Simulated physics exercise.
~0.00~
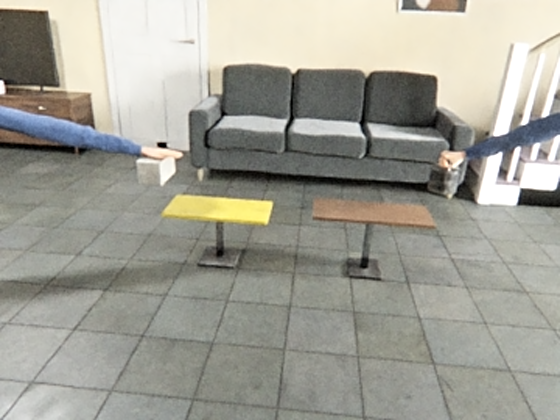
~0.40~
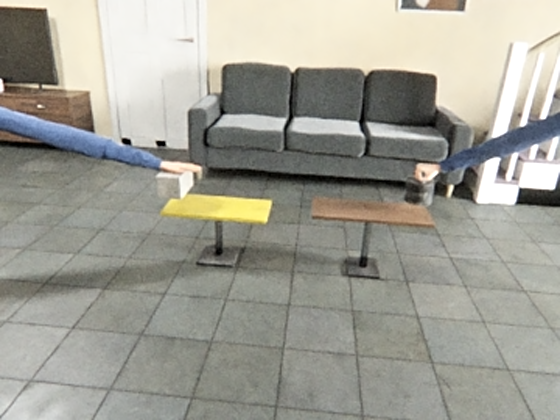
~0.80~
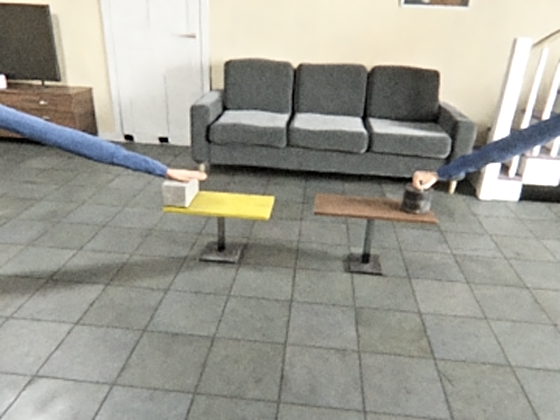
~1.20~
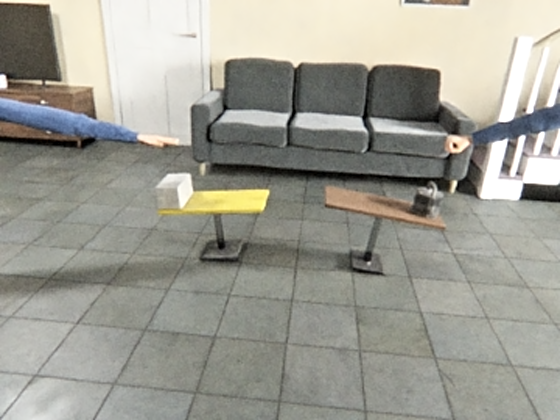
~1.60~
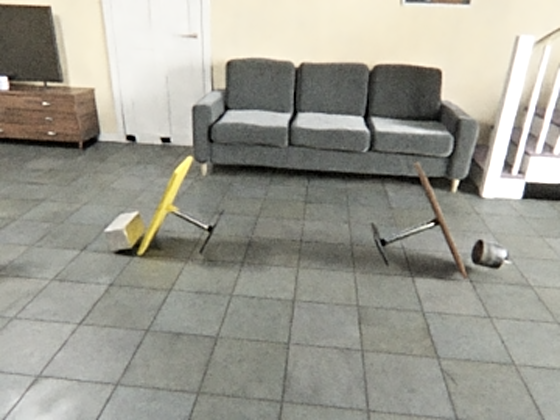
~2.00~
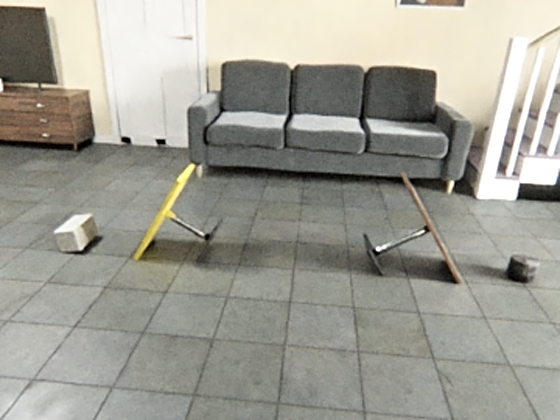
At first, two arms reach in from opposite sides toward a small yellow table and a small brown table, standing before a grey sofa, one holding a pale block and the other a dark, rounded object. The hands lower these onto the outer ends of the tabletops, the block at the left and the dark object at the right. Then both hands let go and draw back as the tables begin to tilt outward. Both tables tip over, and the objects drop to the floor and move farther outward. Finally, the tables rest tipped over with their tops steeply slanted, the objects lying beyond them.
